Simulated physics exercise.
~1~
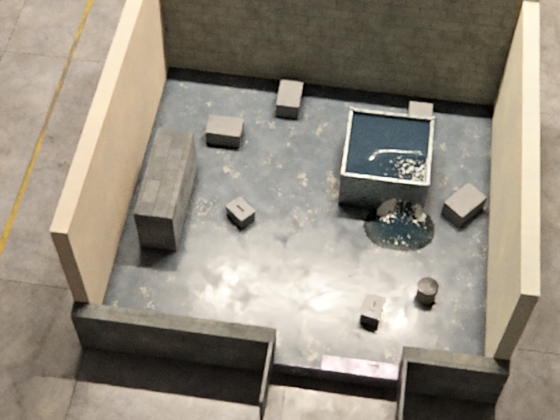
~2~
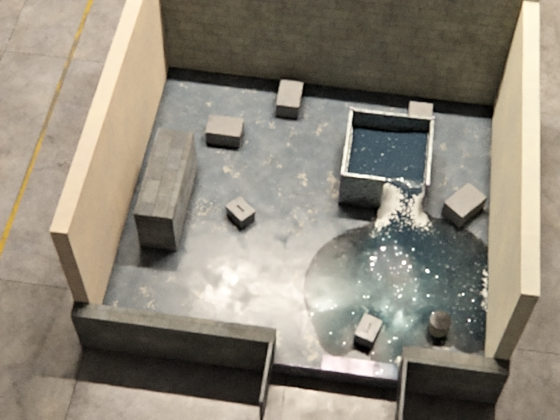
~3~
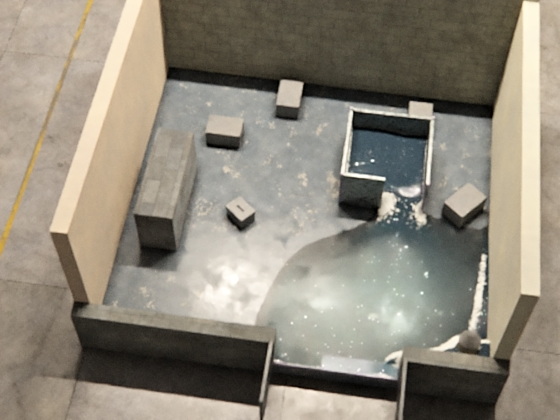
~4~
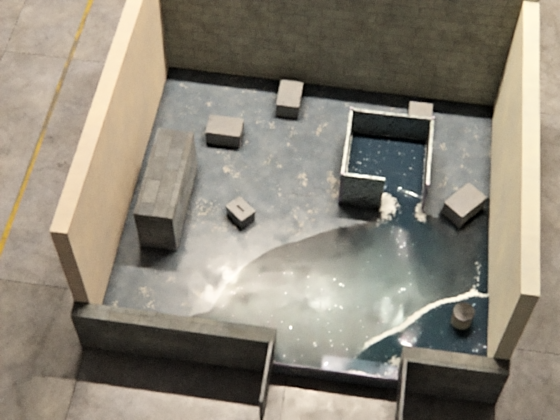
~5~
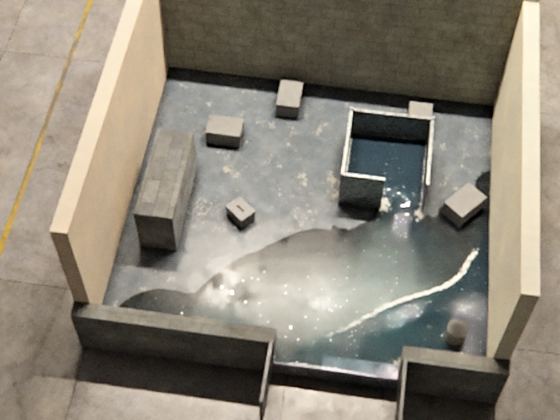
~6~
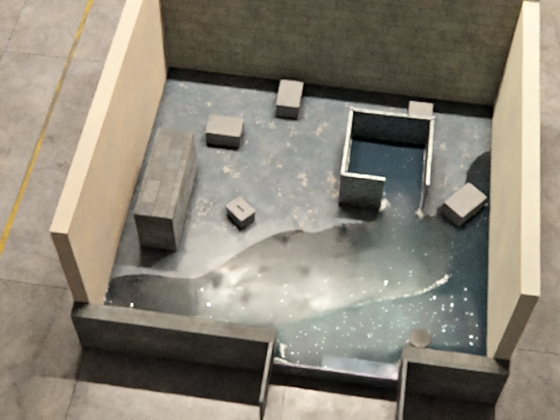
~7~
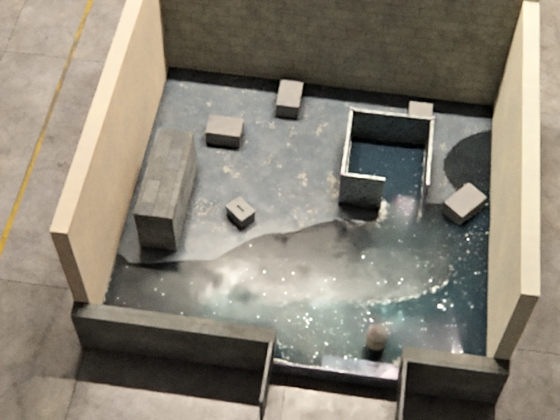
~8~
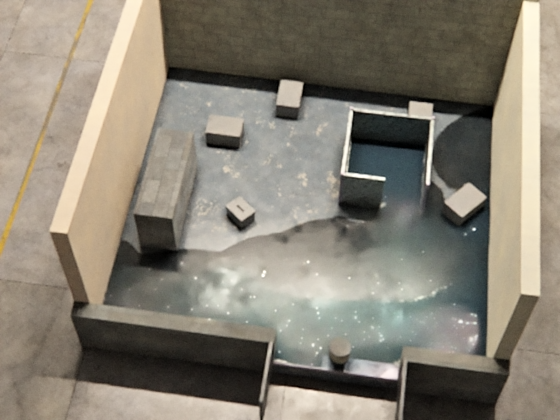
We see a walled floor with grey blocks and a square tank, whose front wall gives way, sending water spreading across the lower floor. A small block disappears from view, while a small round object is pushed right, then drifts left, ending near the bottom opening amid the pooled water.
